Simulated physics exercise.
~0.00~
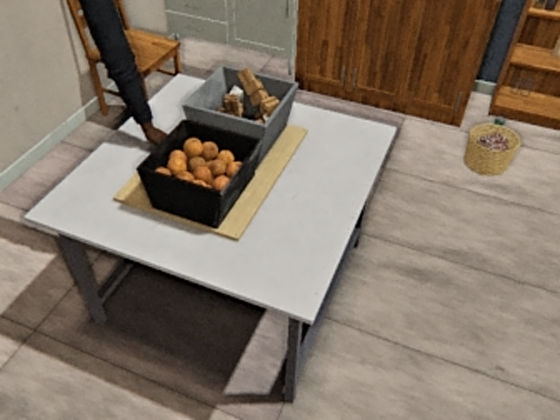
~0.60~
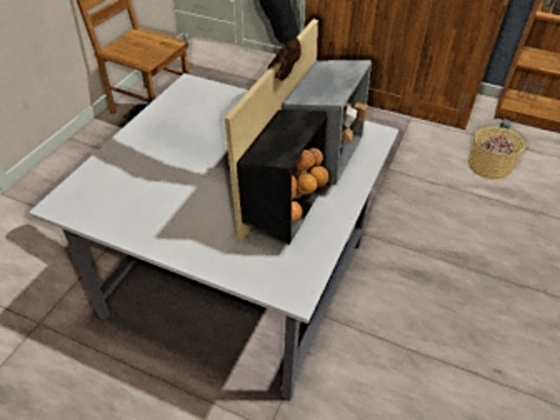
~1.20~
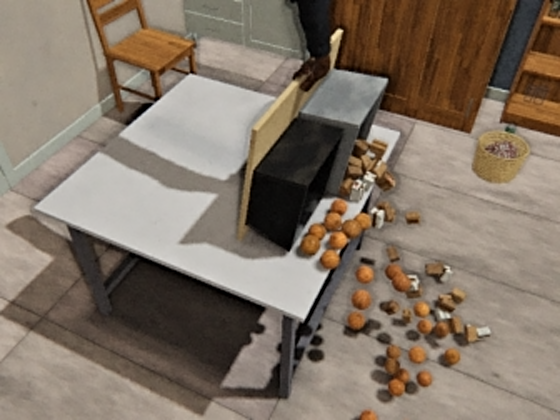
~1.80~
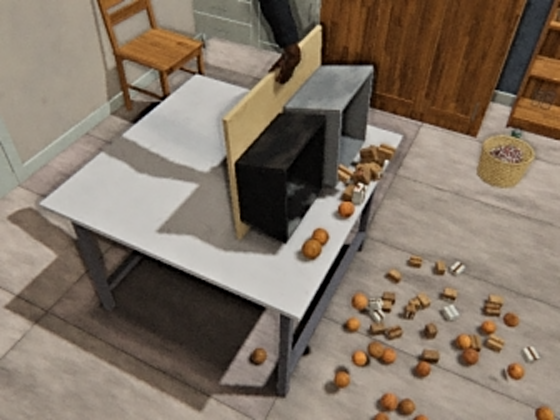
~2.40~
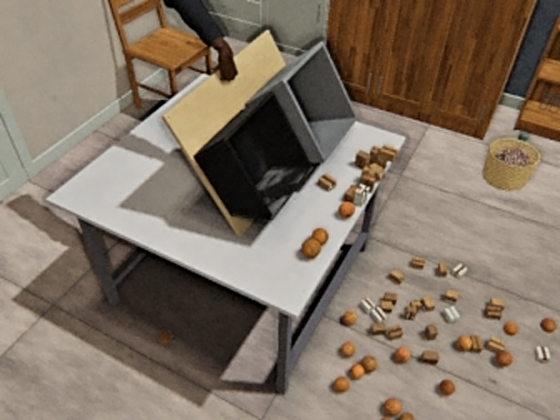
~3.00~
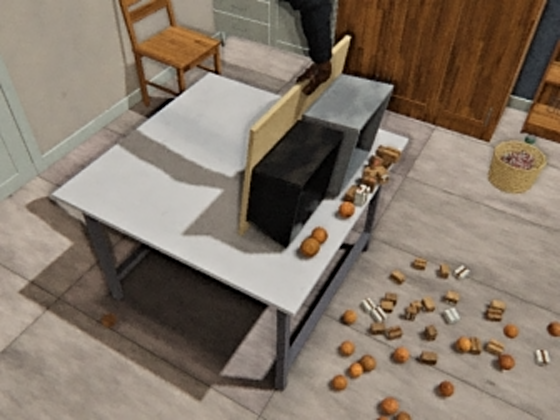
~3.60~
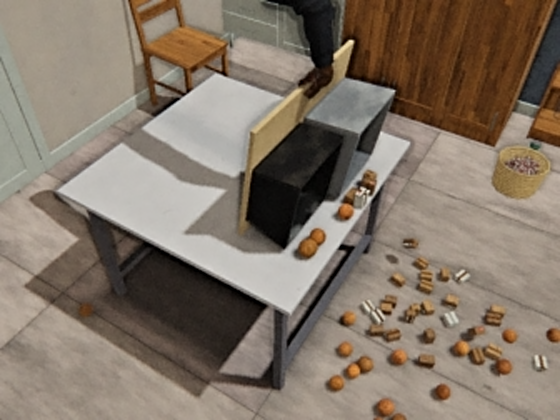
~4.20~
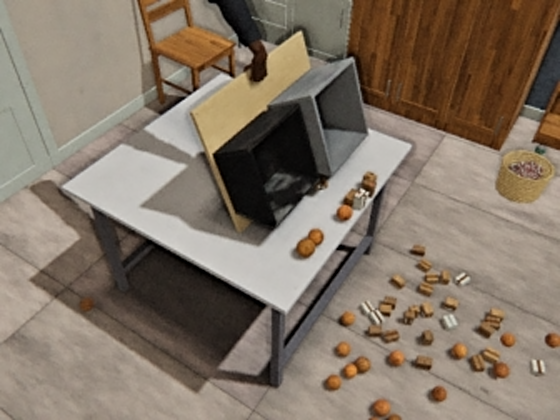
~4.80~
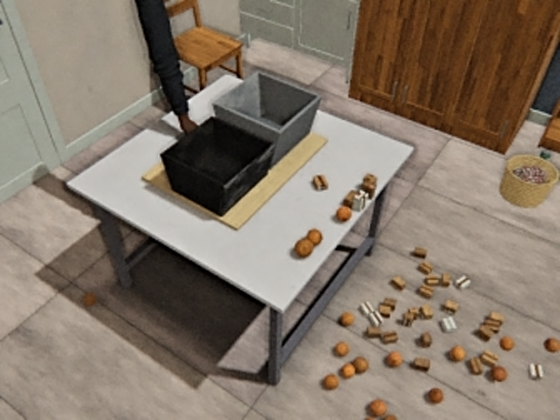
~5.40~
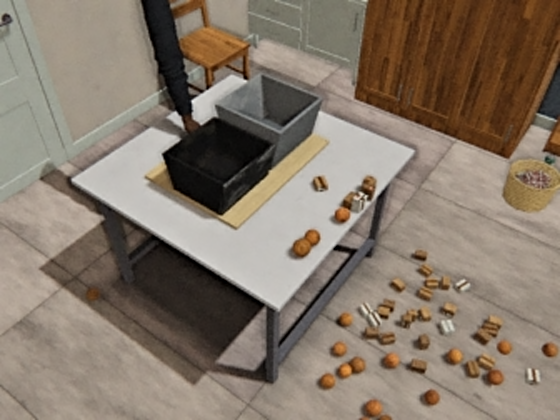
A board carrying a black box of onions and a grey box of little parcels lies flat on a white table, with a dark-sleeved arm reaching to it. The hand tips the board up to the right until it stands on edge, and as it leans just past upright, onions and parcels pour onto the table edge and floor. The board is eased partway back, then raised past upright again, with little more falling. Finally the hand lowers it flat. Both boxes end up empty, with a few pieces left on the table and the rest scattered across the floor.
